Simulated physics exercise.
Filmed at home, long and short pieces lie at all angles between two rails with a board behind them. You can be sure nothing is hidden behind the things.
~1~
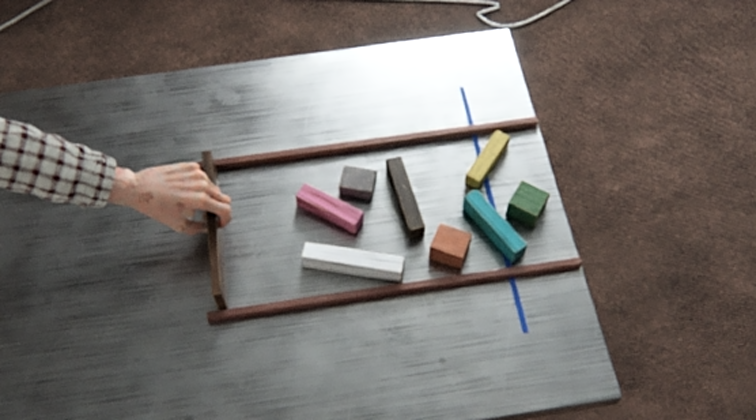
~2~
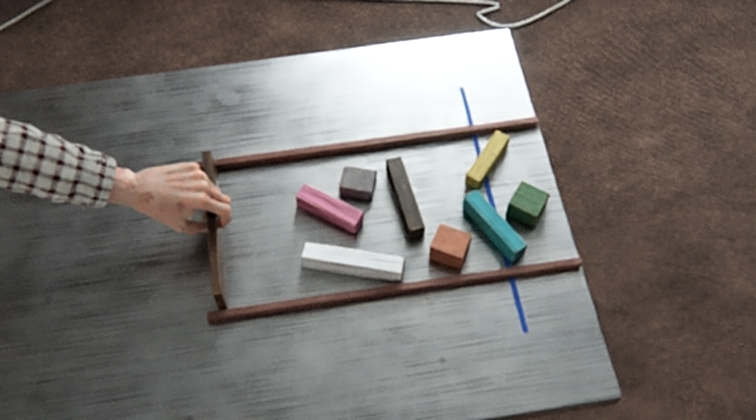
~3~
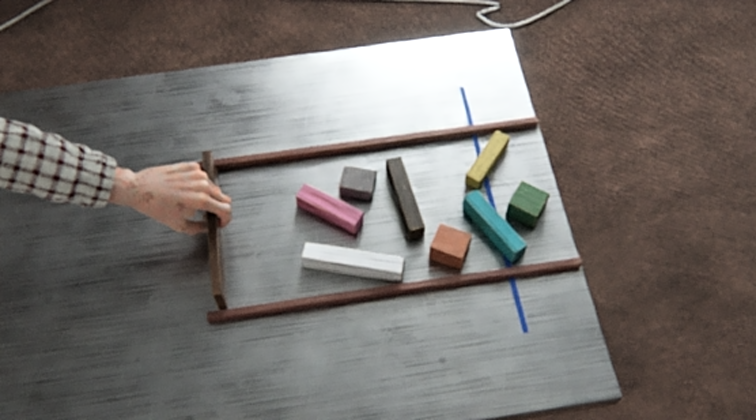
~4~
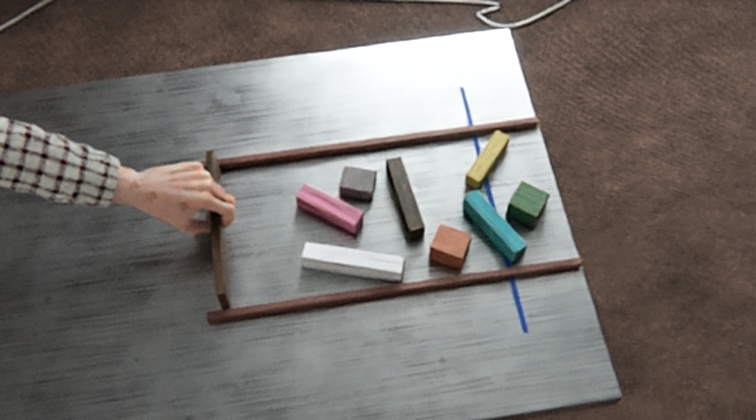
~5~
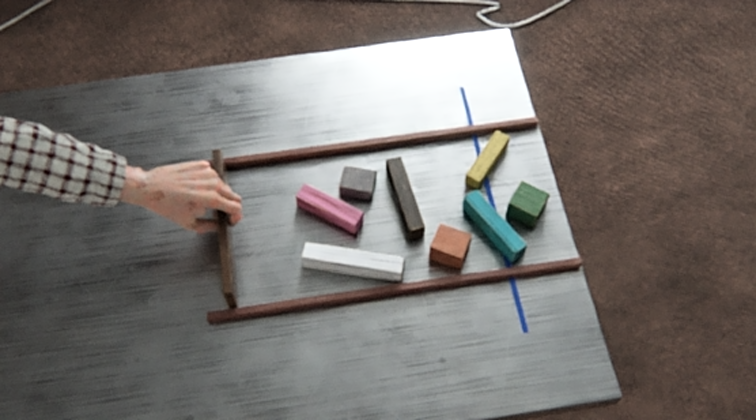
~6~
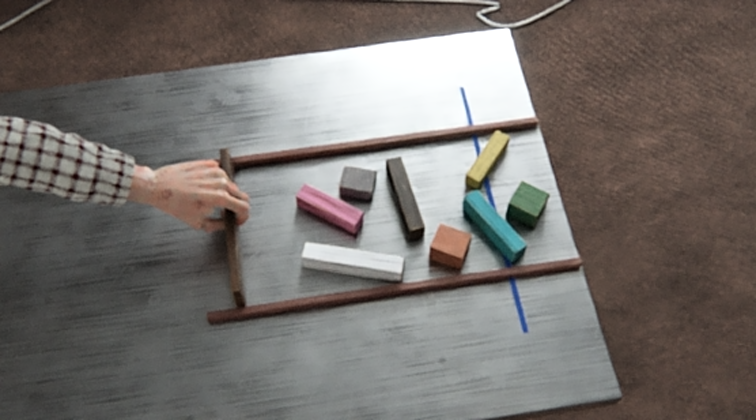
A grey, streaked board lies on brown carpet, seen from above at a slight tilt by a still camera. Between two dark reddish rails sit pink, white, grey, dark brown and orange pieces, with yellow, turquoise and green ones near a blue line at right. A hand in a checked sleeve holds a brown crosspiece at left, then slides it slightly rightward, touching none of the pieces.
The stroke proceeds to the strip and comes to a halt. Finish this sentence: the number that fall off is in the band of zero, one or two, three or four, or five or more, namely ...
Namely one or two.
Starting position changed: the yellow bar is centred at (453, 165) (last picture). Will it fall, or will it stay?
In the end it hangs on.
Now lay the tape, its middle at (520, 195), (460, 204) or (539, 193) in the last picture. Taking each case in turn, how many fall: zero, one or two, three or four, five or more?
Counts as listed: At least five / zero / five or over.
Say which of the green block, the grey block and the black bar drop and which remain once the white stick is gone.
So the green block goes down, the grey block keeps its place and the black bar keeps its place.
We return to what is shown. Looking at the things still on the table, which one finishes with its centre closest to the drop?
The yellow bar is the one.
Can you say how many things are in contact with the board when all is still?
It touches 3.
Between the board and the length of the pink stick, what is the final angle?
Roughly 0 degrees.
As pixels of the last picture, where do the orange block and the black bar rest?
One ends up near (549, 216) and the other near (523, 178).
Soon after, none off yet; green block at rest near (528, 204); yellow bar at rest near (487, 160); turquoise stick at rest near (494, 226).
At rest, the number that fall off is one or two; fallen, turquoise stick and green block.
